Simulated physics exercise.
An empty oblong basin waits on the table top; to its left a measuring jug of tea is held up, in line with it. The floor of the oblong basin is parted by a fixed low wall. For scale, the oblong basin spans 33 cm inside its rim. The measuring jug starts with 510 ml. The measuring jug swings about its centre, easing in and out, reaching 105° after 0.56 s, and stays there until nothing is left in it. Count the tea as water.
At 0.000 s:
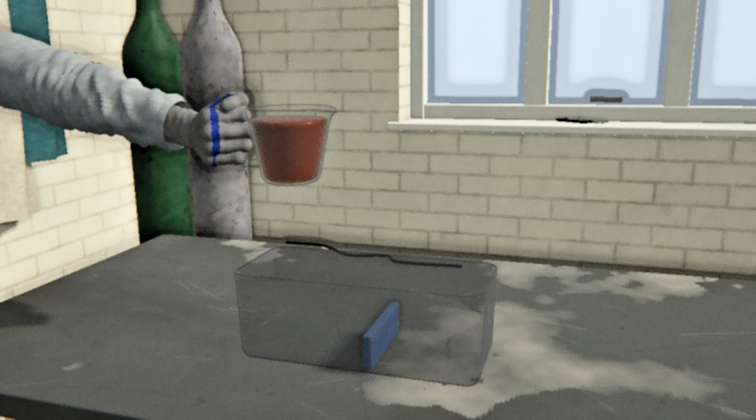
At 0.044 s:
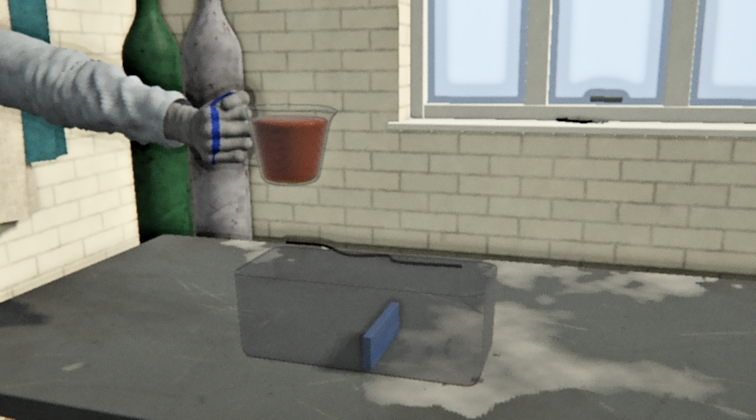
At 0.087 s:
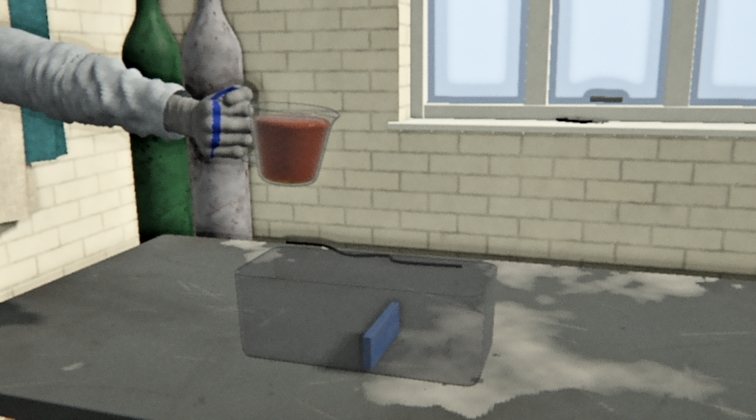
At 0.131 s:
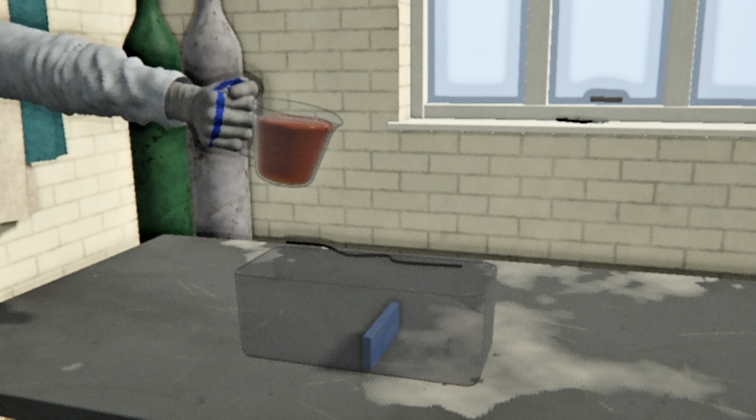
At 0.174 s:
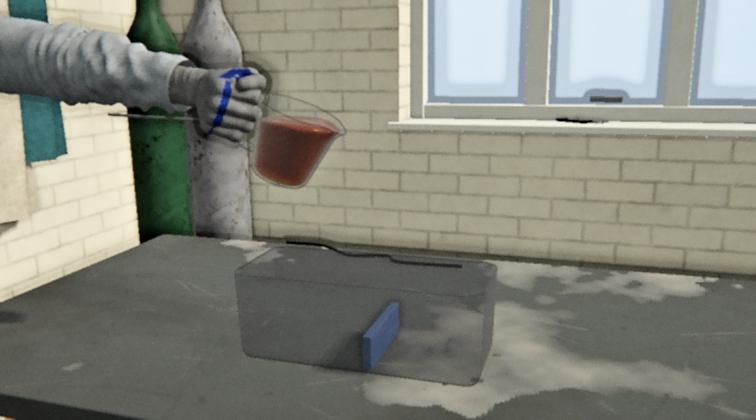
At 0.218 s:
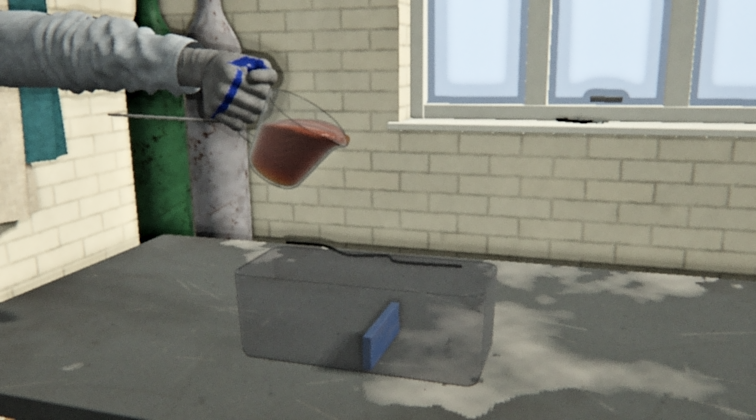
The video shows a gloved hand holding a clear measuring jug of reddish-brown liquid above and left of an empty transparent oblong basin on a dark table top, gradually tilting the jug rightward until the liquid reaches its rim.
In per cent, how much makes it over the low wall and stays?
About 44 per cent.
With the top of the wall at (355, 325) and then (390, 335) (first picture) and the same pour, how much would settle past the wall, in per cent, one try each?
In turn about 90 and 35 per cent.
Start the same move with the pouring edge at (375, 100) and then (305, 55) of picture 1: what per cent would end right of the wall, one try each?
First 85, then 15 per cent.
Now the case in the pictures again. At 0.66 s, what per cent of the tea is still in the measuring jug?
Some 4 per cent.
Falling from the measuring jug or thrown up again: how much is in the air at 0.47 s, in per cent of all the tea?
Near 40 in a hundred.
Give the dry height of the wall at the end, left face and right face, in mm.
Some 34 mm on the left and 34 mm on the right.
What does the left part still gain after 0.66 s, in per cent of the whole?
Some 14 per cent.
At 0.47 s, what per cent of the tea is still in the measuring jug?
Some 36 per cent.
Then, 0.47 s in, the tilt is 99° and 36 per cent is still to pour, 2 is left of the wall and 23 right of it.
Then, 0.66 s in, the tilt is 105° and 4 per cent is still to pour, 40 is left of the wall and 44 right of it.
Then, 0.85 s in, the tilt is 105° and 0 per cent is still to pour, 53 is left of the wall and 44 right of it.
Then, 1.06 s in, the tilt is 105° and 0 per cent is still to pour, 54 is left of the wall and 44 right of it.
Finally, 54 per cent lies left of the wall, 44 right of it and 2 outside.
